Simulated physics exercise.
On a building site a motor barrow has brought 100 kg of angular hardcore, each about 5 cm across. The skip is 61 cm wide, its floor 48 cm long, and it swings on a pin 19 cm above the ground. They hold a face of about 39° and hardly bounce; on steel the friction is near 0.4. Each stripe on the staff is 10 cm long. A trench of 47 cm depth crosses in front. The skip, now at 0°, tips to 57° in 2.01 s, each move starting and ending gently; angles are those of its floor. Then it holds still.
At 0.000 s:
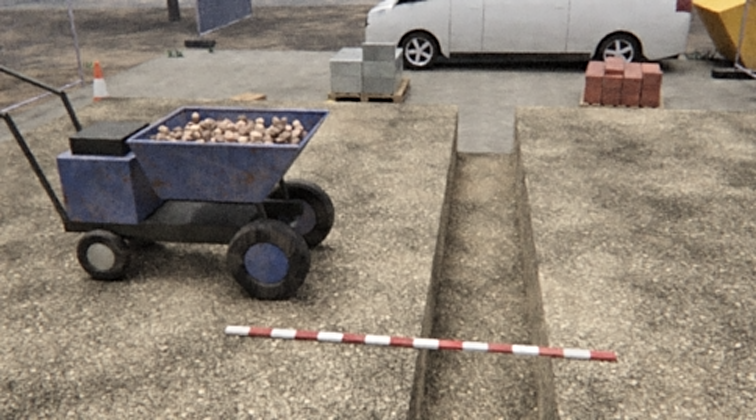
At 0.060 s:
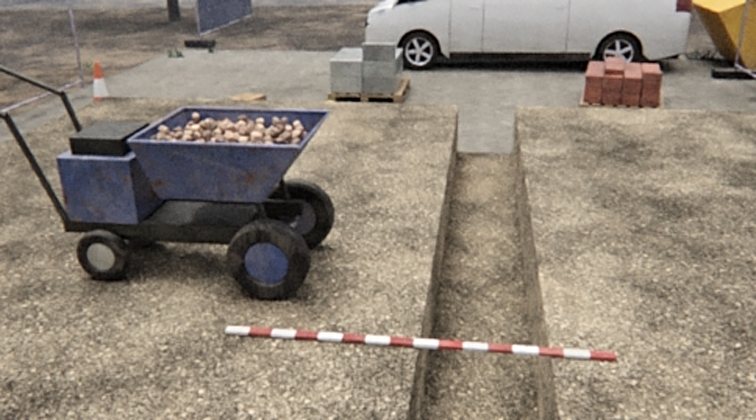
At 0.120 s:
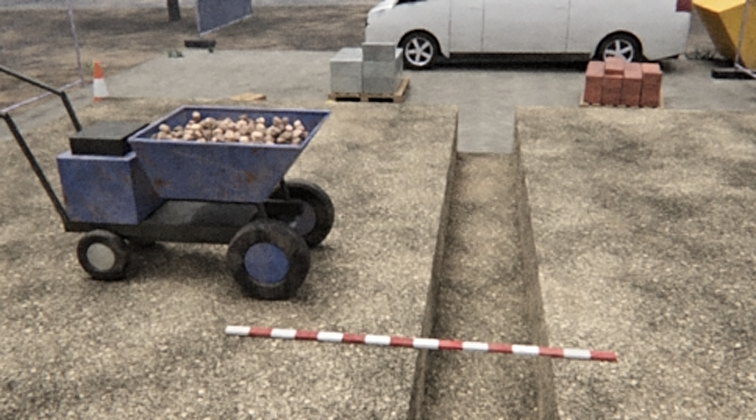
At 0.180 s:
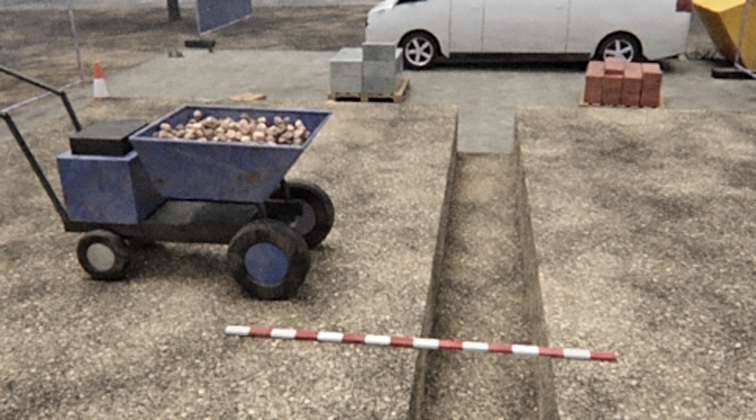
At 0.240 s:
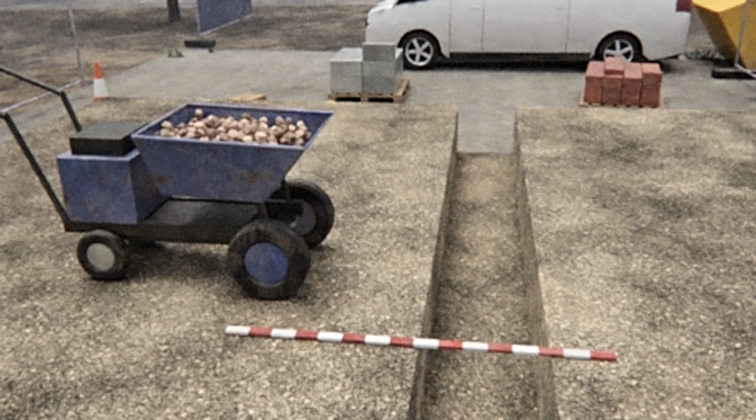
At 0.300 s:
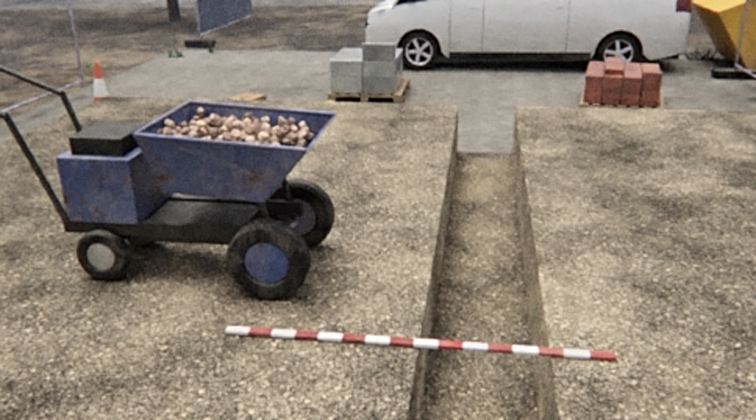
A blue motor barrow loaded with brownish stones stands at left on a gravelly building site, seen from slightly above by a still camera. A narrow trench runs from the foreground toward grey paving, with a red-and-white staff lying across it and grey blocks, reddish bricks and a white vehicle behind. The barrow's skip tilts up very slightly toward the right, its stones shifting a little, while everything else stays still.
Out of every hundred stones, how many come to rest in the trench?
About 12 per cent.
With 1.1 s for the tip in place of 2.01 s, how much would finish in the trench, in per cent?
In that case some 20 per cent.
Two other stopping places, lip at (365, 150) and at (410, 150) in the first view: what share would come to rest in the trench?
About 15 and 15 per cent.
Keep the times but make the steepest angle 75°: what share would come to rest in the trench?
In that case some 75 per cent.
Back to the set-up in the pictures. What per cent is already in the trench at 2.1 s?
Some 0 per cent.
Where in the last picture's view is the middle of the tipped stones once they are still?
Around (464, 366).
After 1.5 s the floor is at 48°; 100 % in the skip; the foremost stones are at (375, 197).
After 2.1 s the floor is at 57°; 98 % in the skip, 2 % short of the trench, 1 % in the trench; the foremost stones are at (437, 281).
After 2.5 s the floor is at 57°; 89 % in the skip, 7 % short of the trench, 3 % in the trench; the foremost stones are at (485, 365).
After 4.4 s the floor is at 57°; 83 % in the skip, 6 % short of the trench, 12 % in the trench; the foremost stones are at (531, 387).
